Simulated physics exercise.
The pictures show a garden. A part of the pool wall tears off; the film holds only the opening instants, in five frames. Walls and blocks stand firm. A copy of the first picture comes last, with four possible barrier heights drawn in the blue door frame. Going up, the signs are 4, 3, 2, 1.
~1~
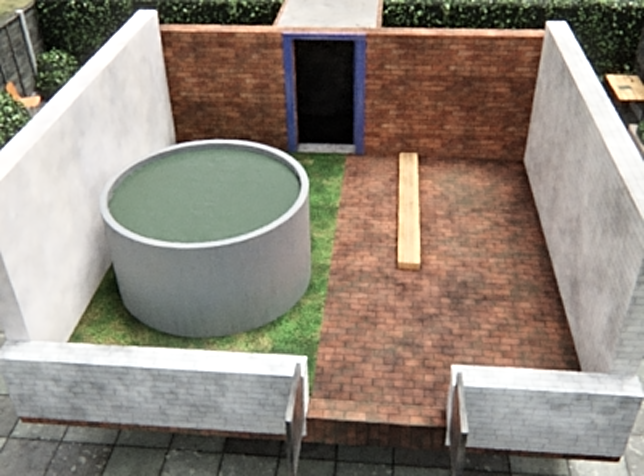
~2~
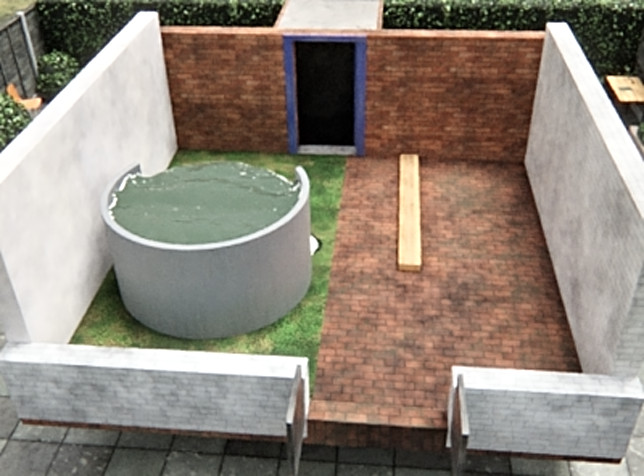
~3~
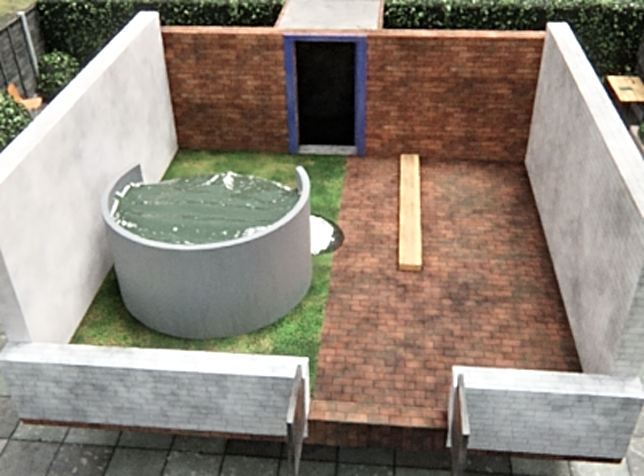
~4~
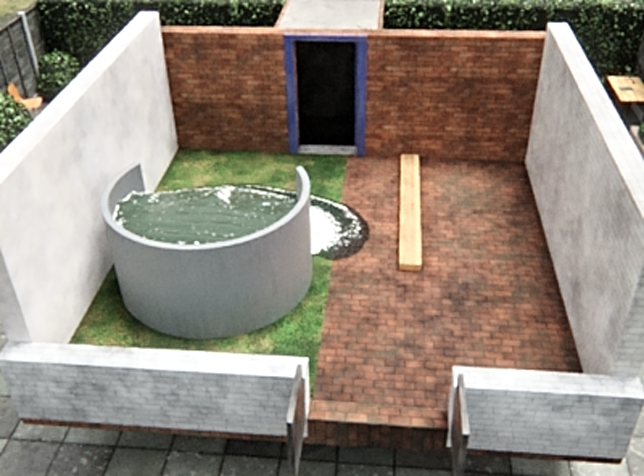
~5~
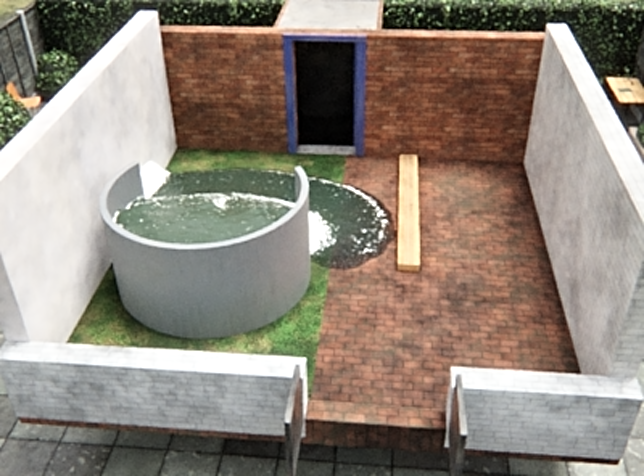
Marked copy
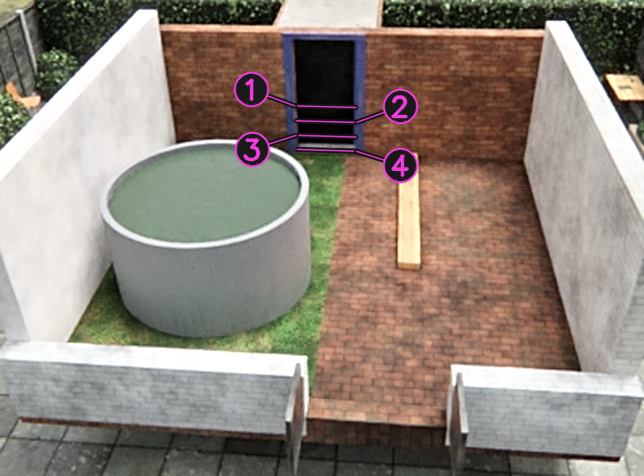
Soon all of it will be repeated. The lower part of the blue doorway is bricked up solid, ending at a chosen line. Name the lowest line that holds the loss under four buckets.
Take 2.
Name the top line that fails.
That is line 3.
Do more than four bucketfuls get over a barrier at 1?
No, that is safe.
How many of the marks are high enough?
Two of the four.
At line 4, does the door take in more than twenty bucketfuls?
Yes, clearly.
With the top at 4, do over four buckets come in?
Yes, it does.
On the marked copy, 1 at (325, 106); 2 at (326, 121); 3 at (326, 136); 4 at (326, 150); from the bottom up 4, 3, 2, 1.
Choosing 1, nothing gets over.
Choosing 2, a splash gets over, under a bucket.
Choosing 3, about 12 bucketfuls get in.
Choosing 4, dozens of bucketfuls pour in.
